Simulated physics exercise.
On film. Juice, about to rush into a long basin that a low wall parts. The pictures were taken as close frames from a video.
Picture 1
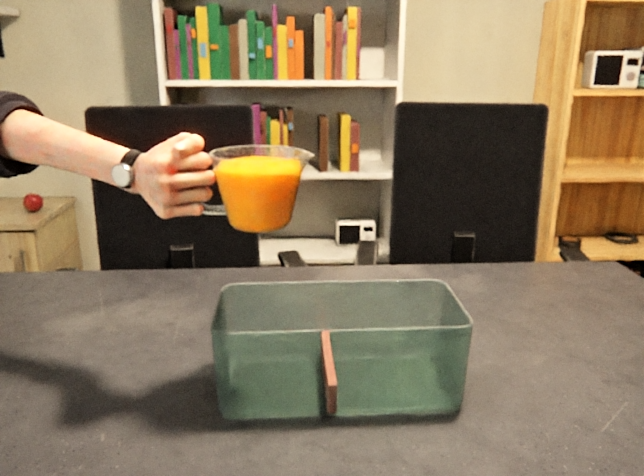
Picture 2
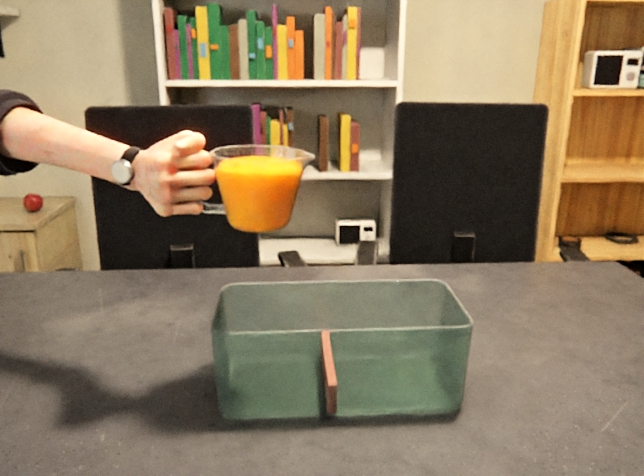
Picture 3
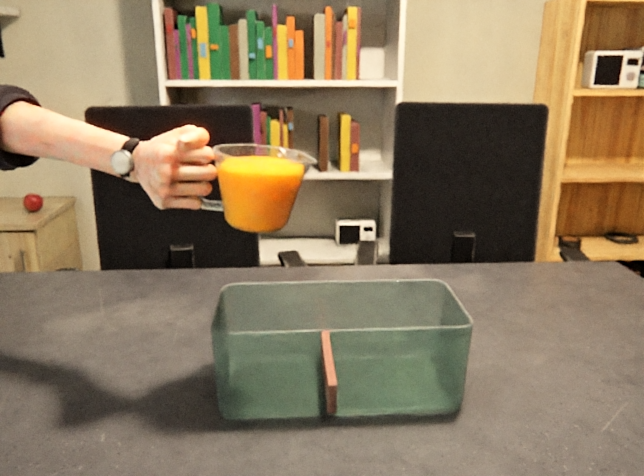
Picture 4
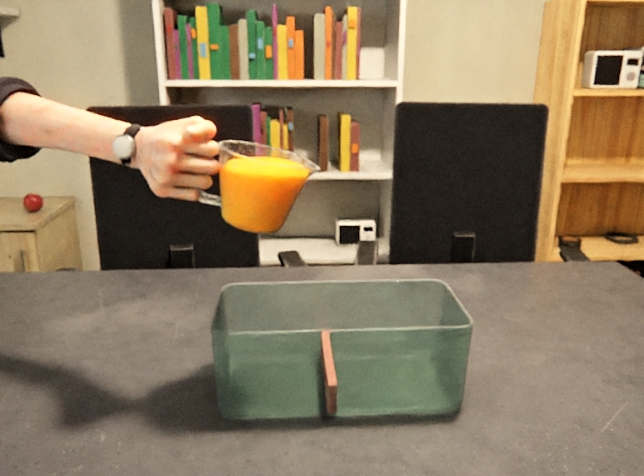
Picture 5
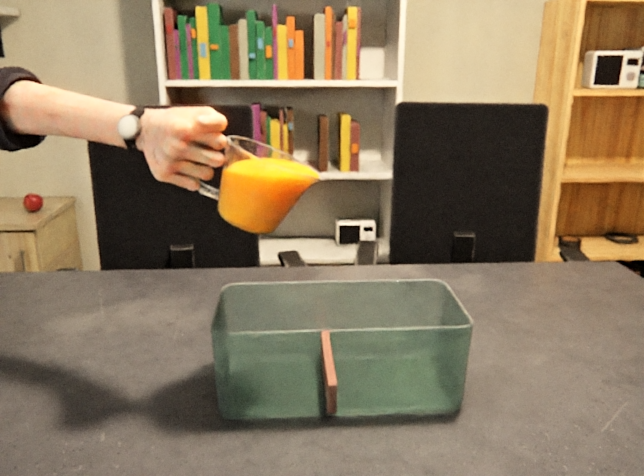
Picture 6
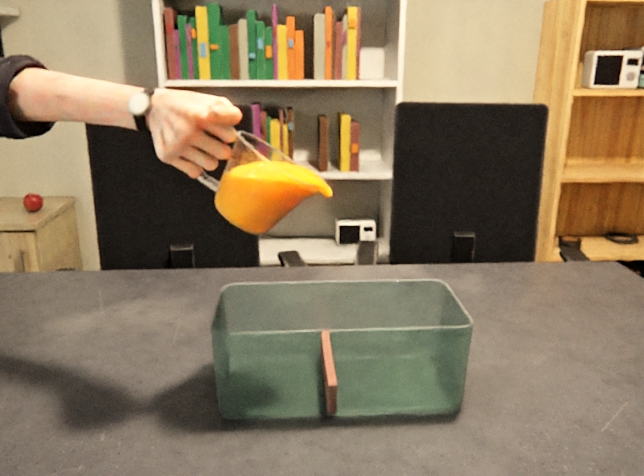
Above a dark table with a divided green basin, a hand tilts a glass jug rightward, orange liquid reaching its spout.
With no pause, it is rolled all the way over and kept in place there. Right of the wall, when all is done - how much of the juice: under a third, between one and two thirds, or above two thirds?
When all is done, above two thirds is there.
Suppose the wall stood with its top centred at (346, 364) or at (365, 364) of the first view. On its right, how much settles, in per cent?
About 65 % and 35 %.
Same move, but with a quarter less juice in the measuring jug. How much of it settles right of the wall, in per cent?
Roughly 80 %.
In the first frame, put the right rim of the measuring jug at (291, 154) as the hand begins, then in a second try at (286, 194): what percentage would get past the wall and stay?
You'd see around 60 per cent, and then around 35 per cent.
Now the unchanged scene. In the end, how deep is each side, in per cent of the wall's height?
It settles around 10 on the left side and around 40 on the right side.
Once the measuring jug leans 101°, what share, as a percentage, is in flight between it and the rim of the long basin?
It's close to 35 per cent.
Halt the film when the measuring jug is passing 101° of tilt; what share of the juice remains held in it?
Around 25 in a hundred.
A moment on, the measuring jug is tipped right over and 25 per cent is still to pour, 0 is left of the wall and 41 right of it.
Next, the measuring jug is tipped right over and 0 per cent is still to pour, 13 is left of the wall and 84 right of it.
Then the measuring jug is tipped right over and 0 per cent is still to pour, 16 is left of the wall and 83 right of it.
Later the measuring jug is tipped right over and 0 per cent is still to pour, 16 is left of the wall and 83 right of it.
In the end 16 per cent lies left of the wall, 83 right of it and 1 outside.
